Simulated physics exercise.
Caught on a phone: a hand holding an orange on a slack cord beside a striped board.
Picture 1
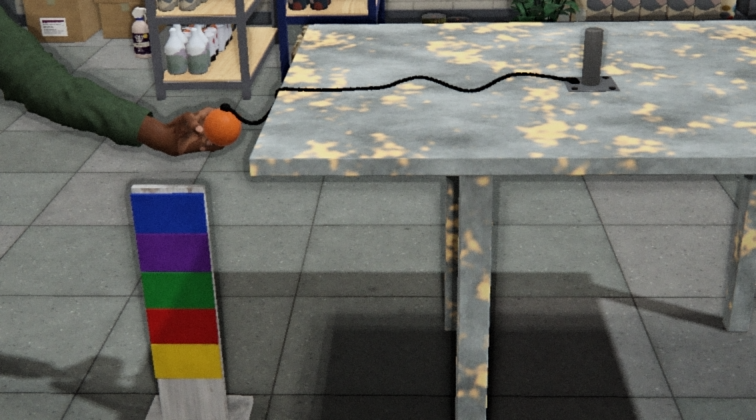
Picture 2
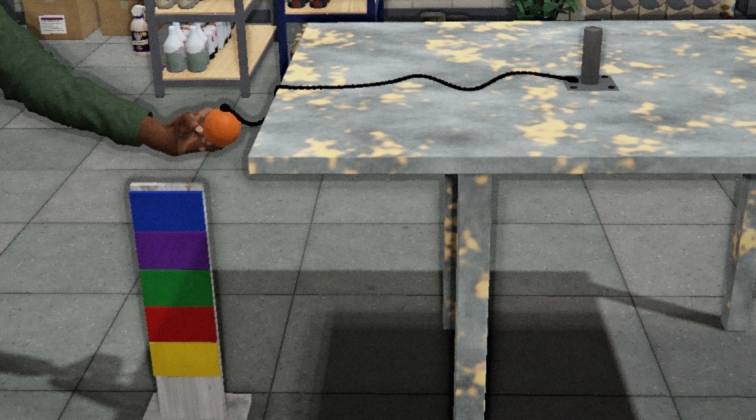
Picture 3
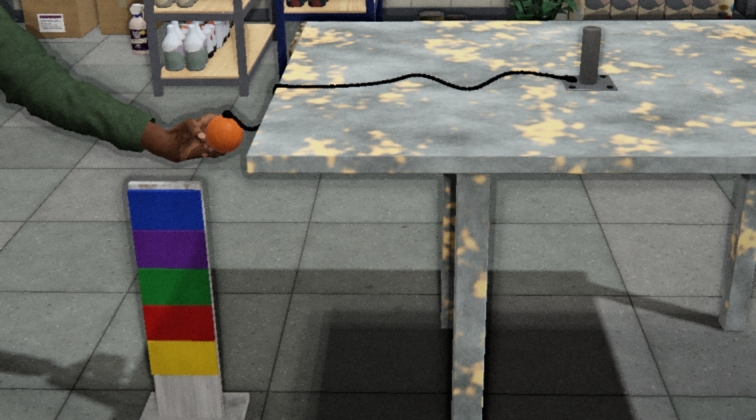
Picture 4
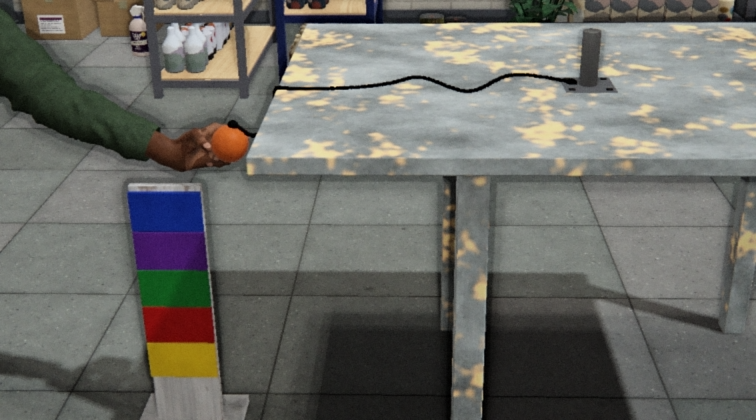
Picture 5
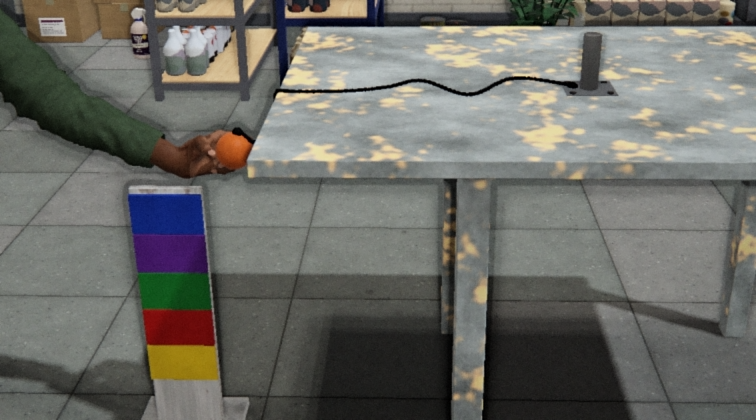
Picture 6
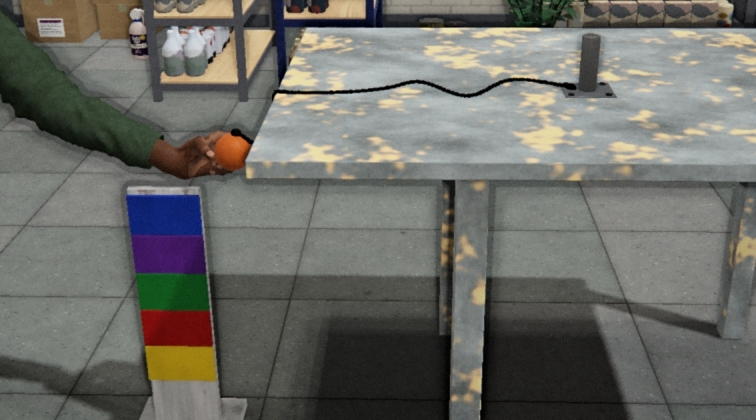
A hand holding an orange ball on a slack black cord shifts slightly right toward the table edge, above a color-striped board.
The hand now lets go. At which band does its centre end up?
The purple one.
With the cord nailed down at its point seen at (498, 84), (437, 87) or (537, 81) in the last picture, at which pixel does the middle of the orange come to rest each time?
In that order: (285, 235), (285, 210) and (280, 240).
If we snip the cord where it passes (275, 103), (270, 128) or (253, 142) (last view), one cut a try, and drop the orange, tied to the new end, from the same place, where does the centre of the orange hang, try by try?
Near (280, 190), (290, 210) and (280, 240).
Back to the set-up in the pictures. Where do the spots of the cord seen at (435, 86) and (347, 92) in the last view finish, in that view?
Near (381, 88) and (280, 91).
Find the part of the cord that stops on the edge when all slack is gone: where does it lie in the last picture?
The one at (347, 92).
A little later, orange near (320, 241); level with purple.
Next, orange near (266, 250); level with purple.
When it is over, orange near (280, 250); level with purple. The cord holds its middle at purple.
